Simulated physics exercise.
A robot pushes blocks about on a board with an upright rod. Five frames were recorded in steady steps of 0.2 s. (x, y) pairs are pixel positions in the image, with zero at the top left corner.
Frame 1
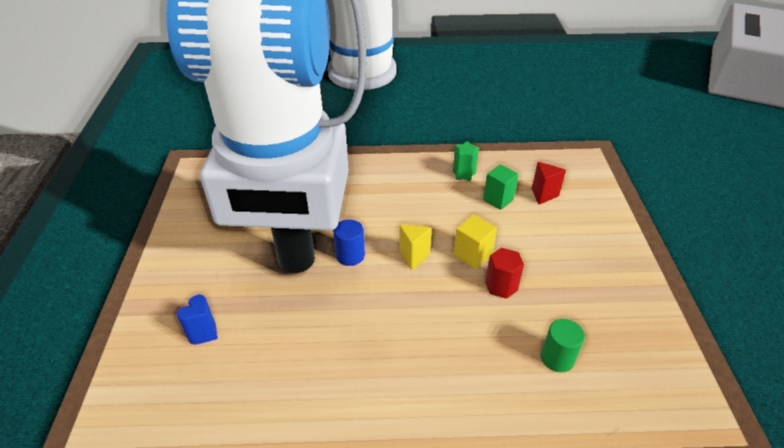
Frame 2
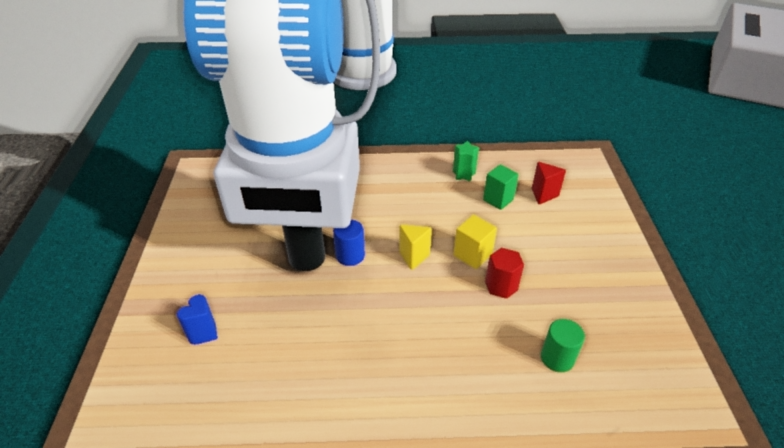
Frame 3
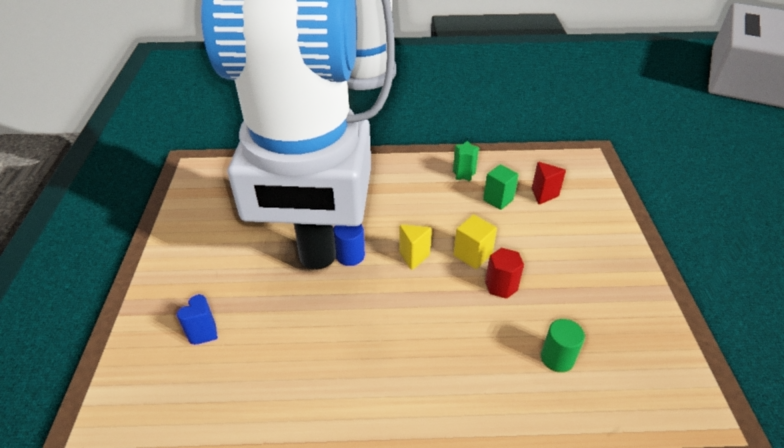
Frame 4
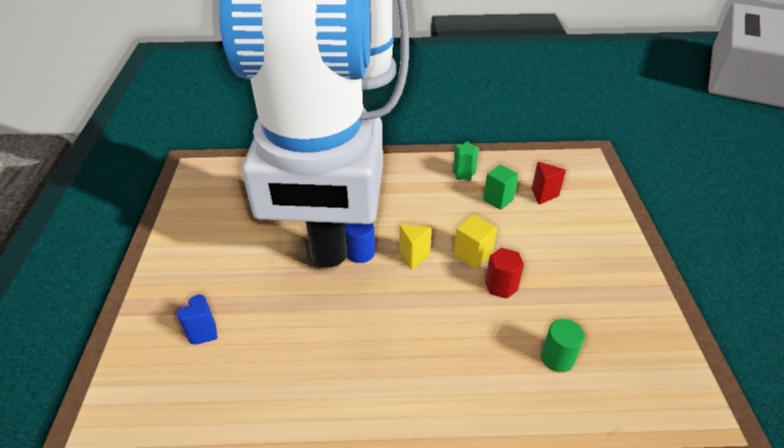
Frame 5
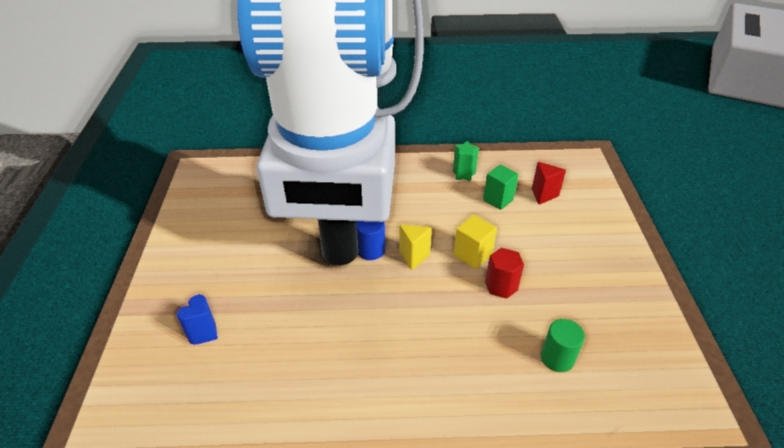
A light wooden board with a dark rim lies on a green surface, seen from above at a fixed angle. A blue and white robot arm holds a black rod beside a blue cylinder, with yellow, red and green blocks to the right and another blue block at lower left. The rod slides right, meets the cylinder and pushes it a short way towards the yellow triangle.
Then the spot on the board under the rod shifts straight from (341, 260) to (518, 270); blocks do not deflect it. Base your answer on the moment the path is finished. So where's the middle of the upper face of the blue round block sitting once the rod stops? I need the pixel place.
The answer is (404, 213).
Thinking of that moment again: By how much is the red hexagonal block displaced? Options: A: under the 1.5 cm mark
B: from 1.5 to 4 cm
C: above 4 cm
Correct choice: B.
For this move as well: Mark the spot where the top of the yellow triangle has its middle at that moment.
My prediction: (459, 218).
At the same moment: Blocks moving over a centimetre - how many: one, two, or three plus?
By the end, three or more blocks will have moved.
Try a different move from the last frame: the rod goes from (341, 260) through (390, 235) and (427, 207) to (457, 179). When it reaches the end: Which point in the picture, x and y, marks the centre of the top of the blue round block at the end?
Its top centre is at about (449, 197).
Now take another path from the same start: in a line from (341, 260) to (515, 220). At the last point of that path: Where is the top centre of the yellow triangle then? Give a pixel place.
Somewhere near (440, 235).
The first path, step by step. One third of the way, rod (400, 255); blue round block (404, 213); yellow triangle (428, 230), turned 20° clockwise.
Two thirds of the way, rod (460, 258); blue round block (404, 213); yellow triangle (459, 218), turned 45° anticlockwise; yellow square block (490, 226), turned 25° clockwise.
At the end, rod (520, 262); blue round block (404, 213); yellow triangle (459, 218), turned 50° anticlockwise; yellow square block (512, 218), turned 35° anticlockwise; red hexagonal block (528, 269), turned 40° clockwise.
